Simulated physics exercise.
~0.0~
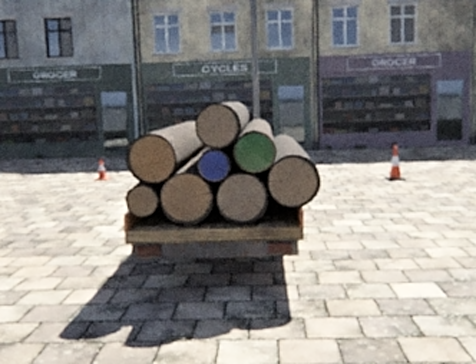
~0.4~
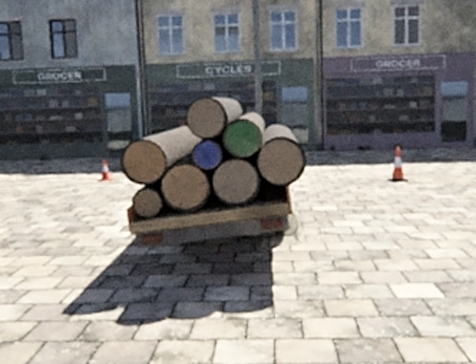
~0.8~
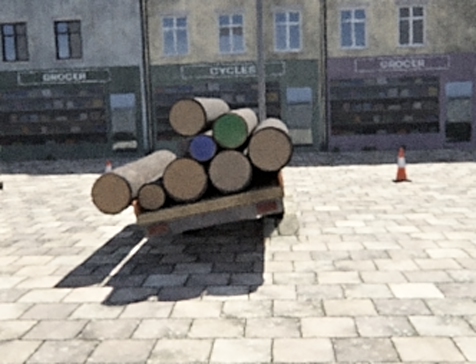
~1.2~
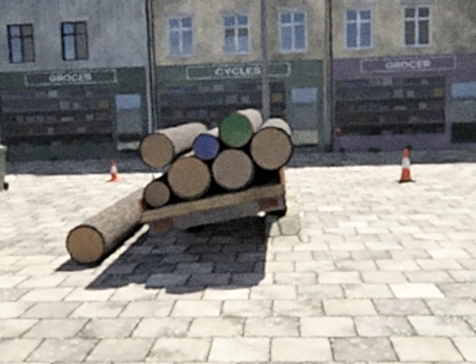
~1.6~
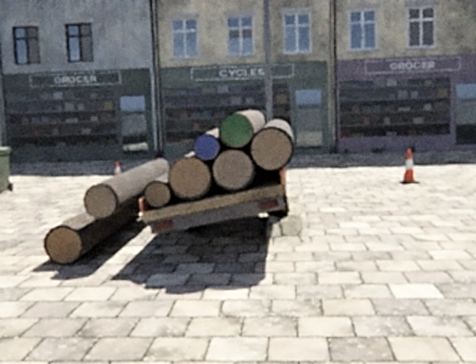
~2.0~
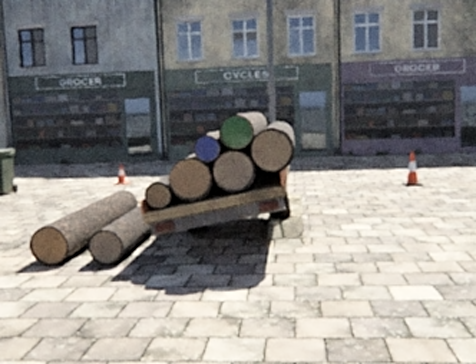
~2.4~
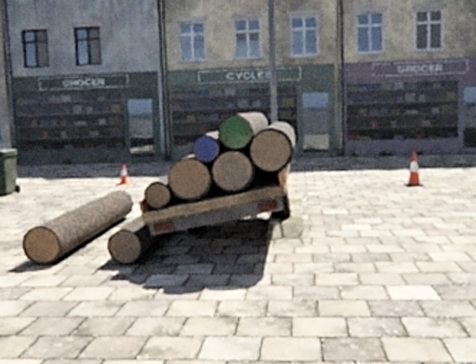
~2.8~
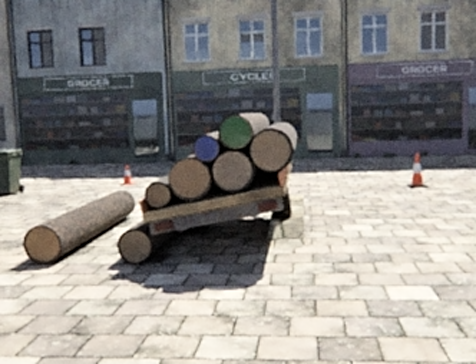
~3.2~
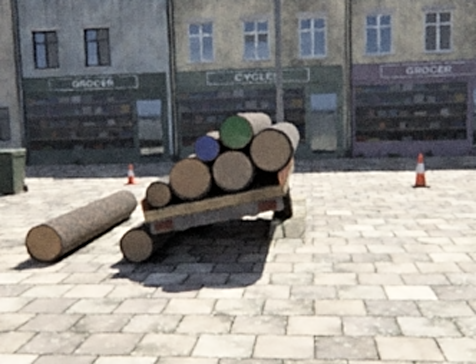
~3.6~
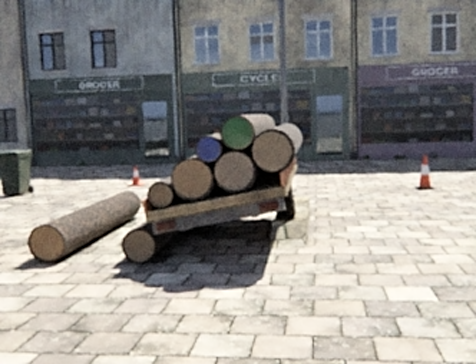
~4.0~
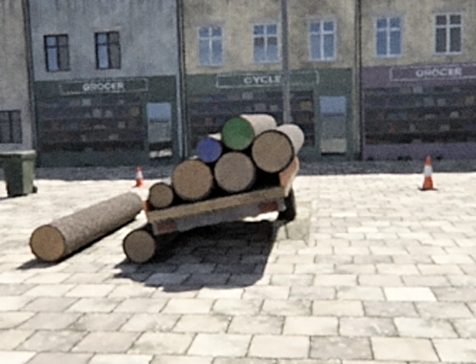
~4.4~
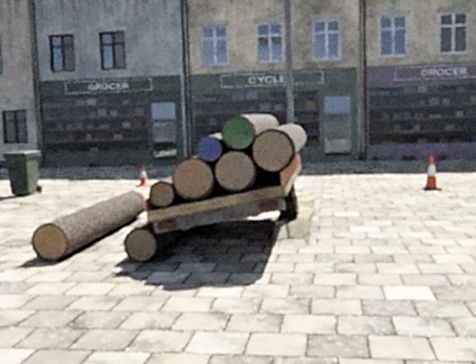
A low trailer stacked with logs tilted to the left as its right side rose, and two plain logs rolled off that side onto the paving, one after the other, while the green and blue ones stayed aboard with the rest, leaning but still.
